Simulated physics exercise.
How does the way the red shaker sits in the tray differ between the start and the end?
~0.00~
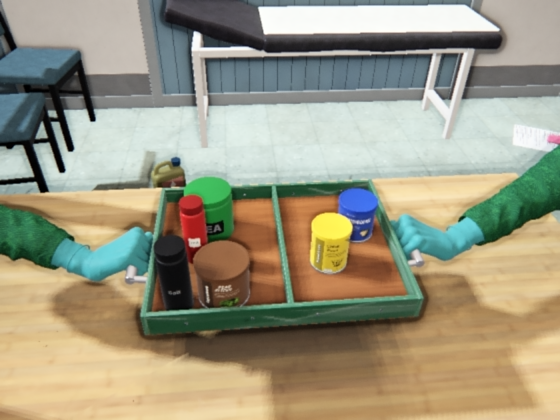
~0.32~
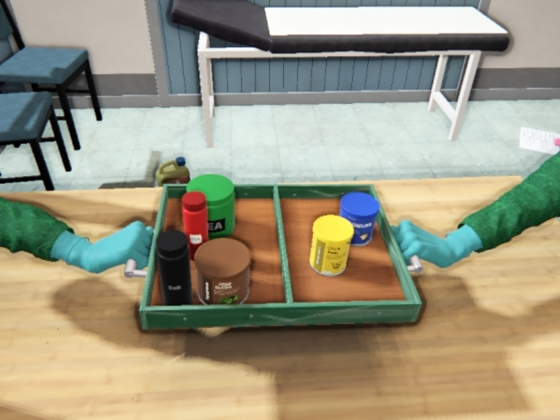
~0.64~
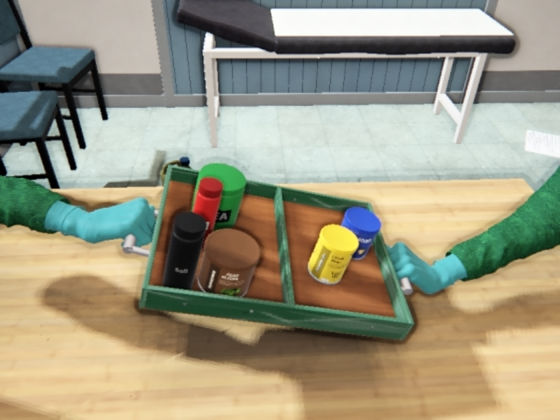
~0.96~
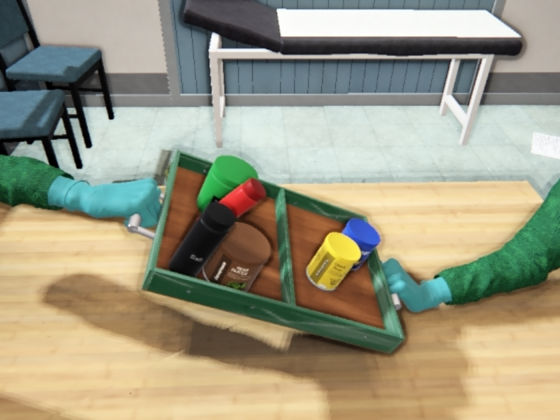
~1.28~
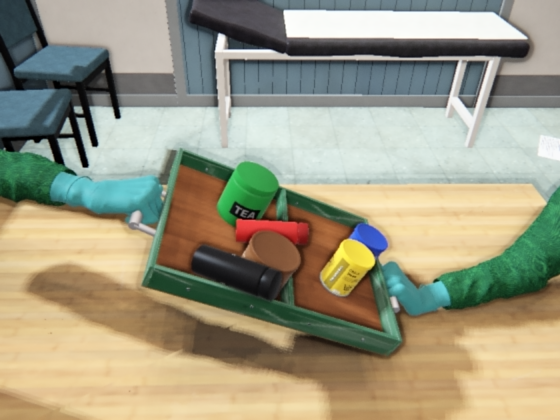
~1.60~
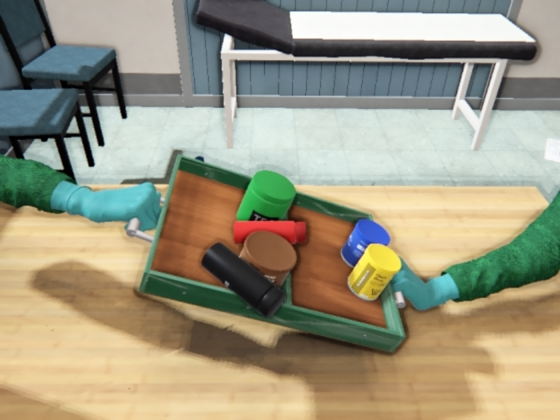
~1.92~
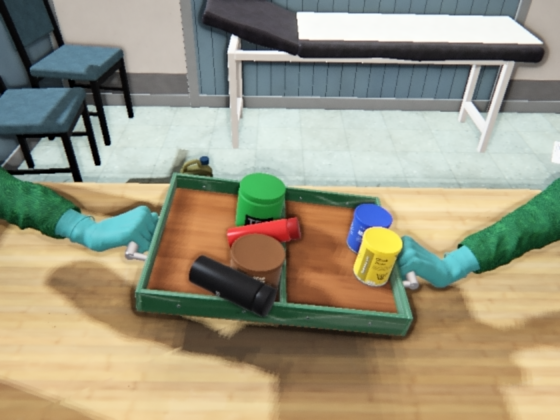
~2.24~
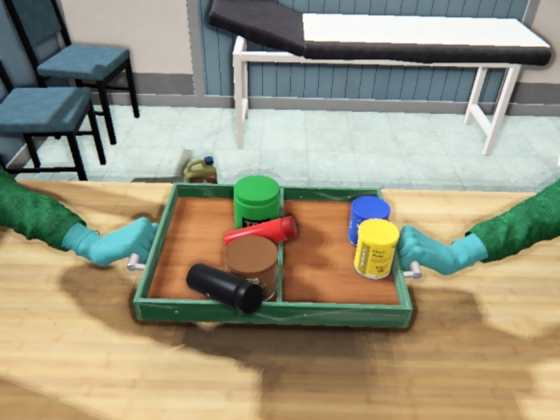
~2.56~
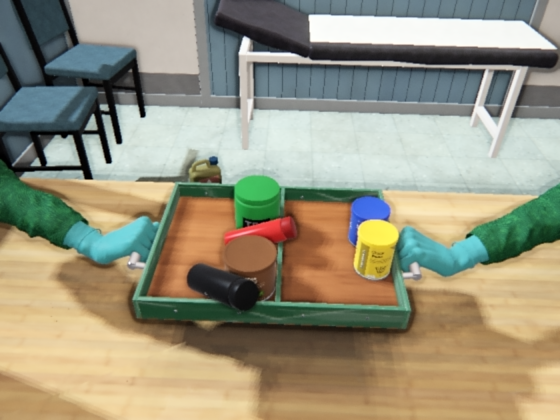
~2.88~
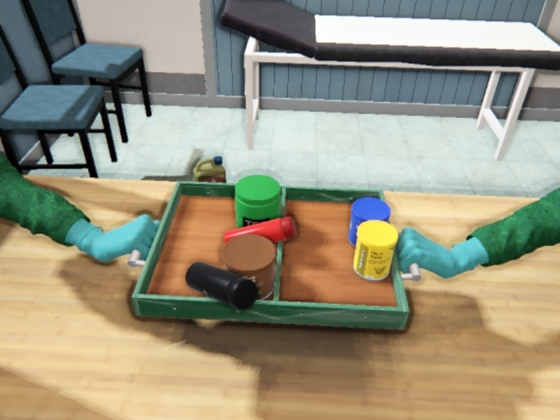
At the start the red shaker stands upright in the left part of the tray. By the end it is lying on its side near the middle.
